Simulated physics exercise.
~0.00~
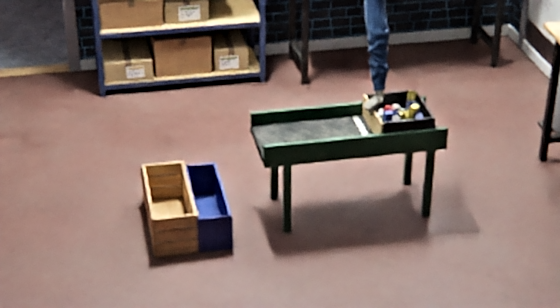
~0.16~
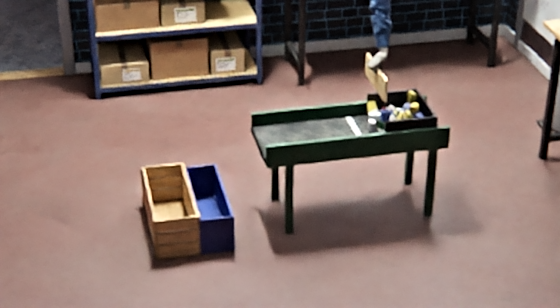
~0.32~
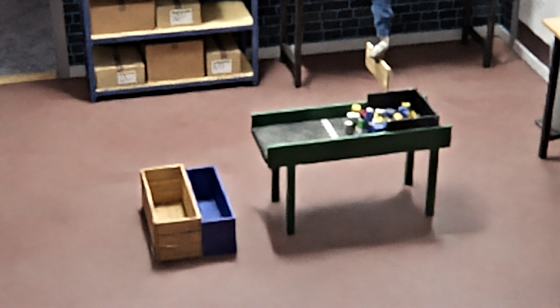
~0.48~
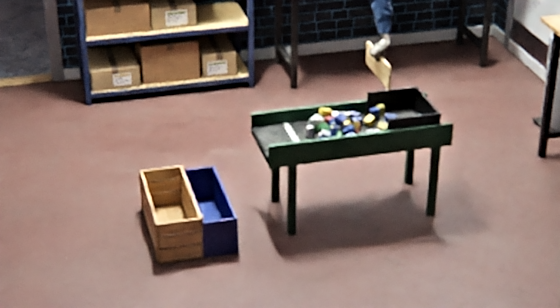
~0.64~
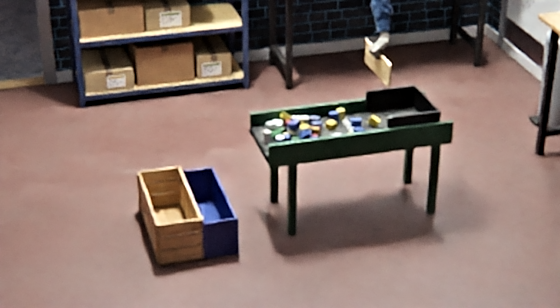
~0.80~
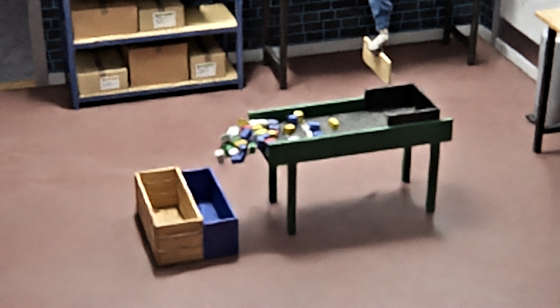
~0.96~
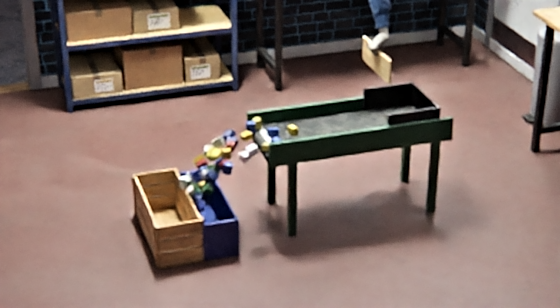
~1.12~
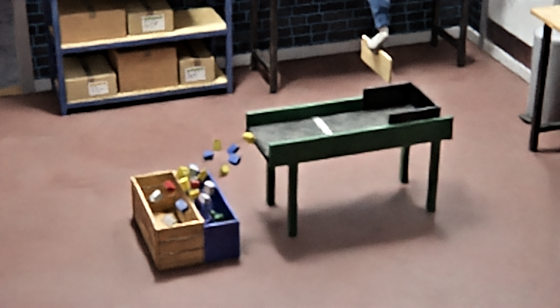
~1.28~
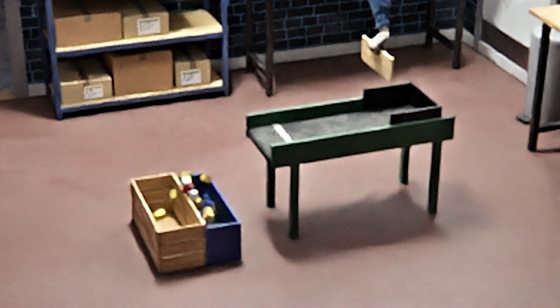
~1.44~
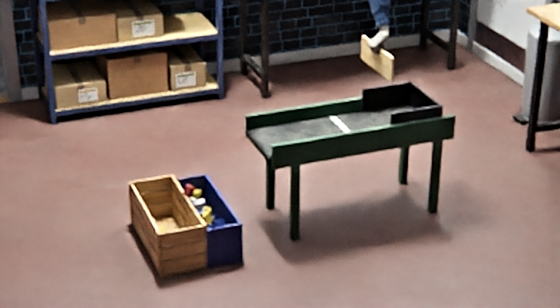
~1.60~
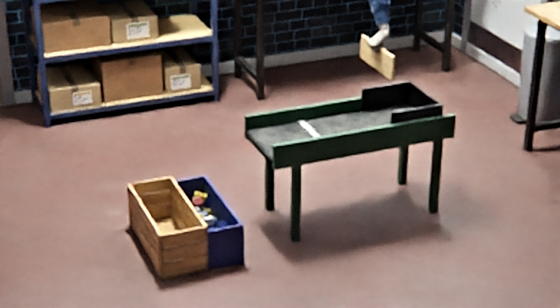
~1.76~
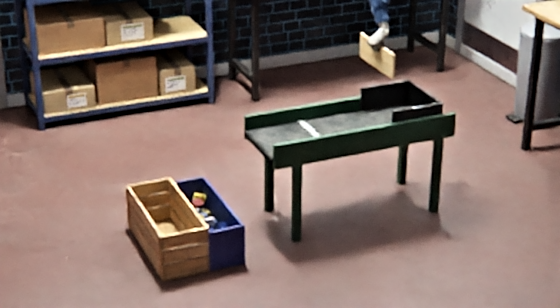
A hand lifts a gate, and colourful bricks ride the belt left, dropping into two totes.
